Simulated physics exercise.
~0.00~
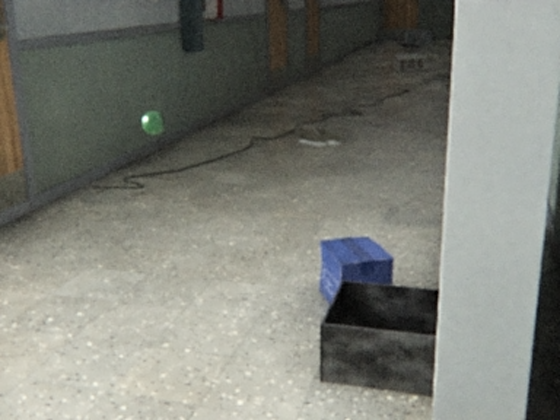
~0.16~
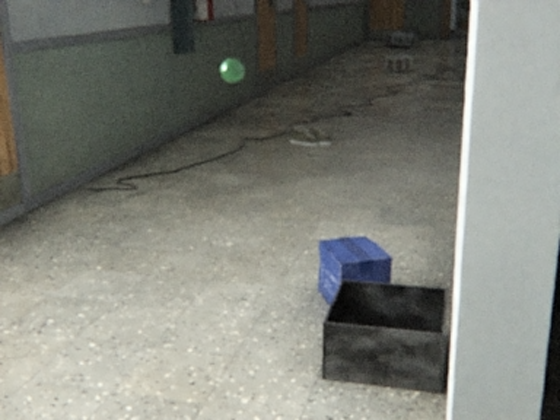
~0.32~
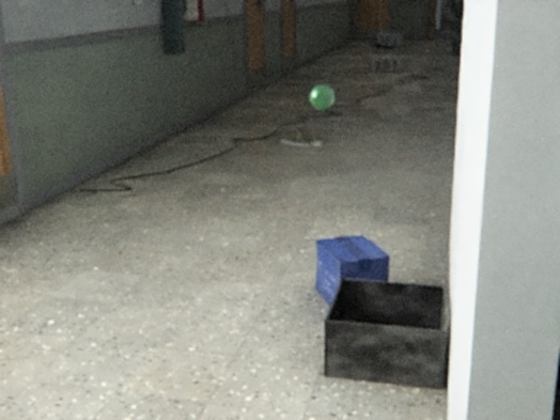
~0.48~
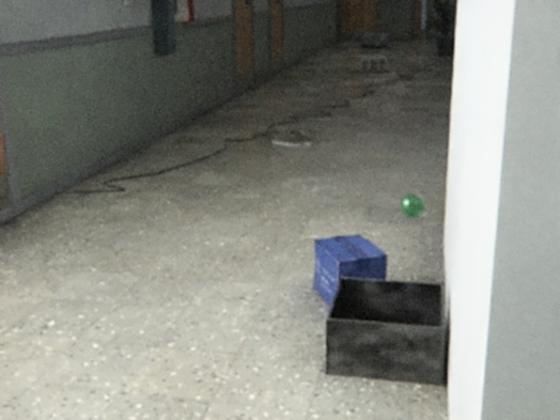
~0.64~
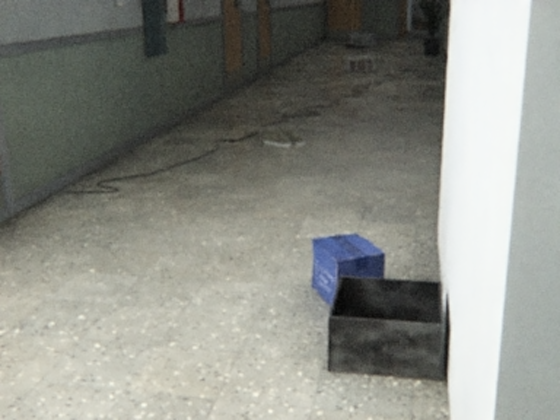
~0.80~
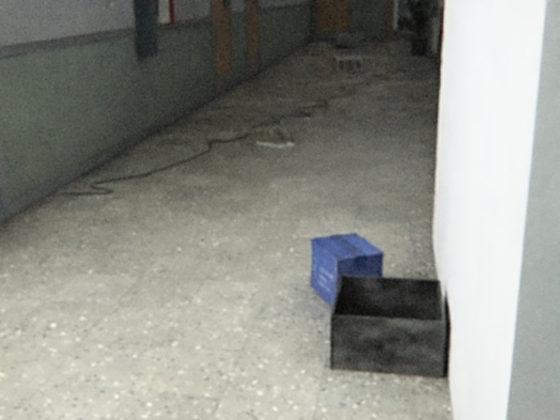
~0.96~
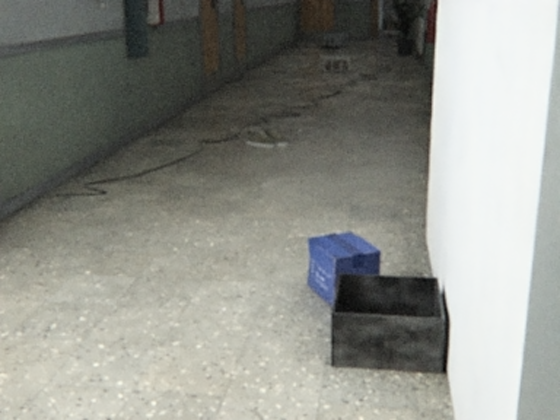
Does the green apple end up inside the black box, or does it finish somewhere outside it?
It ends up inside the black box. It drops toward the opening, goes out of sight, and does not come back out.
